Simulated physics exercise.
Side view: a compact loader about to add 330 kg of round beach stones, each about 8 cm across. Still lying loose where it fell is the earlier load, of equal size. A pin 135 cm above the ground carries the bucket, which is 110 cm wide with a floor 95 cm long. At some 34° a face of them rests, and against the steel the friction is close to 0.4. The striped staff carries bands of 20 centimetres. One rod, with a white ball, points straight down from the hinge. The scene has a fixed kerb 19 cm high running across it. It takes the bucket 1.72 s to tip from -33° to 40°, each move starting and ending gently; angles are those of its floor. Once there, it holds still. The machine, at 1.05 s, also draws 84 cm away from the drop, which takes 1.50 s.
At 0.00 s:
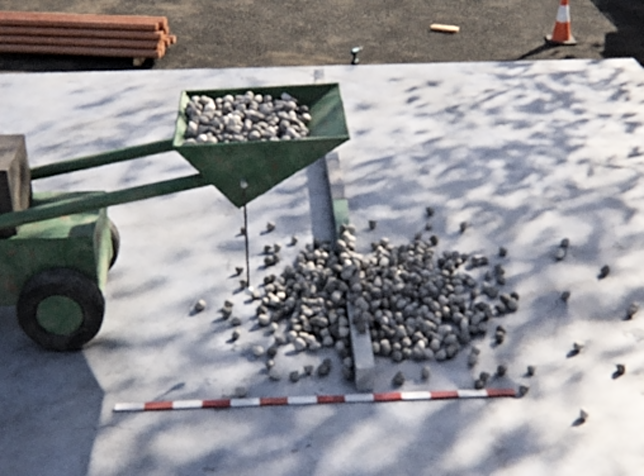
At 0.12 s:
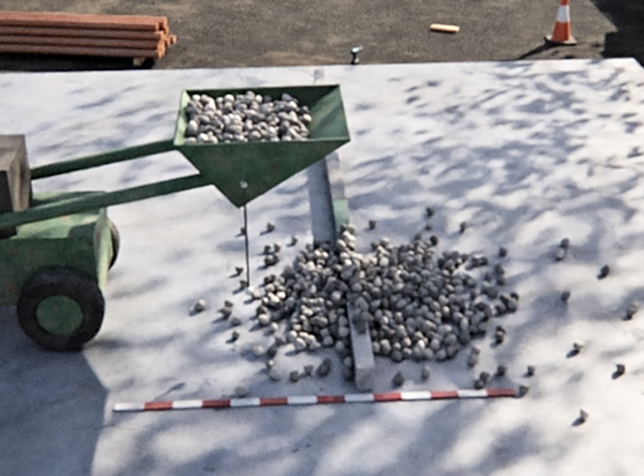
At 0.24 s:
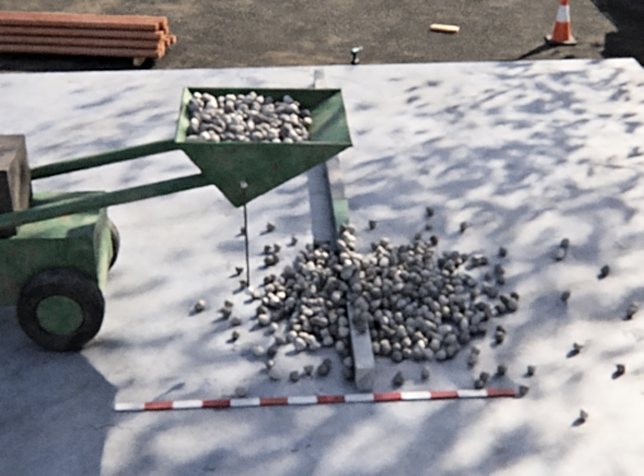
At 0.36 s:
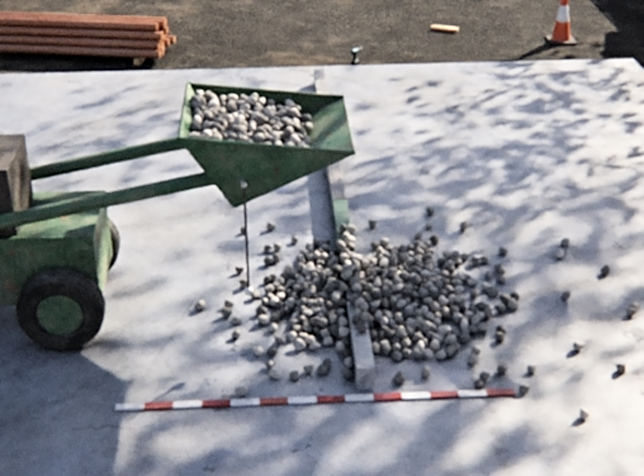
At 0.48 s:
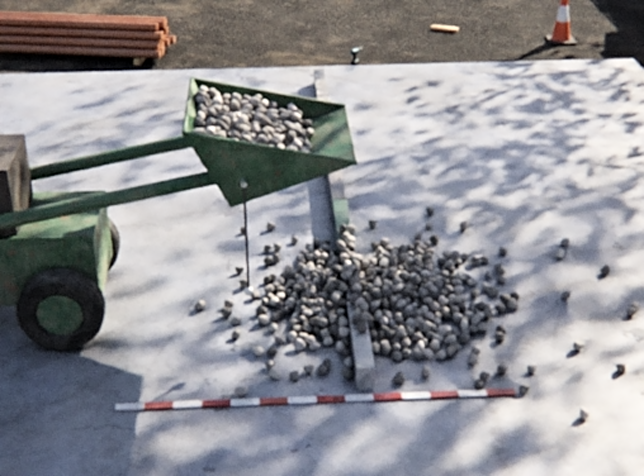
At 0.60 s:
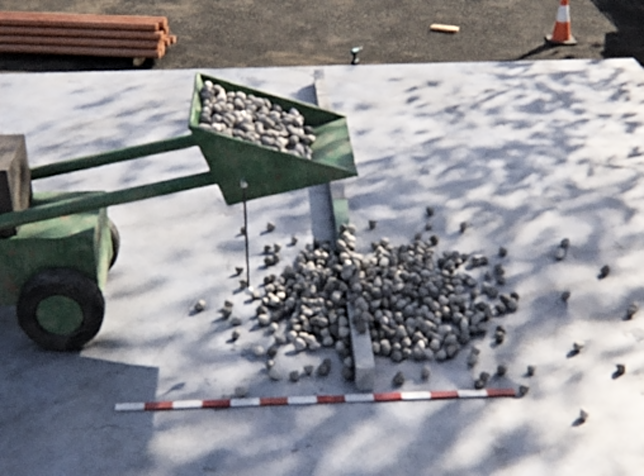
Green loader bucket full of rounded stones tilting gradually down to the right above a still heap of stones straddling a kerb.
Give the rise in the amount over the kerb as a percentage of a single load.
19 %.
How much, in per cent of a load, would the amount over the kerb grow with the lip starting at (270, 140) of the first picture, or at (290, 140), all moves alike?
About 0 per cent for the first, 0 per cent for the second.
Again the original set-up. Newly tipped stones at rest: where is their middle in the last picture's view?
Around (312, 290).
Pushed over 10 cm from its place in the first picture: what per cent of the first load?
15 %.
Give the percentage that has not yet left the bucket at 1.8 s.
Around 10 in a hundred.
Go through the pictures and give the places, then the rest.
In the first picture, lip at (350, 138), floor tilted -33°, highest stones at (226, 108). The earlier load is highest near (350, 263), 24 cm above ground level, 44 % on this side of the kerb, 56 % over the kerb.
In the second picture, the bucket is at -32°, its lip at (351, 140); the top of the load is at (218, 108); the stones move at 0.1 m/s on average.
In the third picture, lip at (353, 145), floor tilted -29°, highest stones at (206, 107); the stones move at 0.1 m/s on average.
In the fourth picture, the bucket is at -25°, its lip at (355, 153); the top of the load is at (202, 105); the stones move at 0.2 m/s on average.
In the fifth picture, lip at (357, 163), floor tilted -19°, highest stones at (206, 101); the stones move at 0.2 m/s on average.
In the sixth picture, lip at (358, 175), floor tilted -13°, highest stones at (209, 96); the stones move at 0.2 m/s on average.
After 1.3 s the floor is at 29°; in per cent of one load, 96 in the bucket, 48 on this side of the kerb, 56 over the kerb; the foremost stones are at (594, 296).
After 1.8 s the floor is at 40°; in per cent of one load, 10 in the bucket, 119 on this side of the kerb, 71 over the kerb; the foremost stones are at (594, 296).
After 3.0 s the floor is at 40°; in per cent of one load, 0 in the bucket, 124 on this side of the kerb, 76 over the kerb; the foremost stones are at (596, 294).
After 5.6 s the floor is at 40°; in per cent of one load, 0 in the bucket, 124 on this side of the kerb, 76 over the kerb; the foremost stones are at (596, 294). Net gain over the kerb, 19.
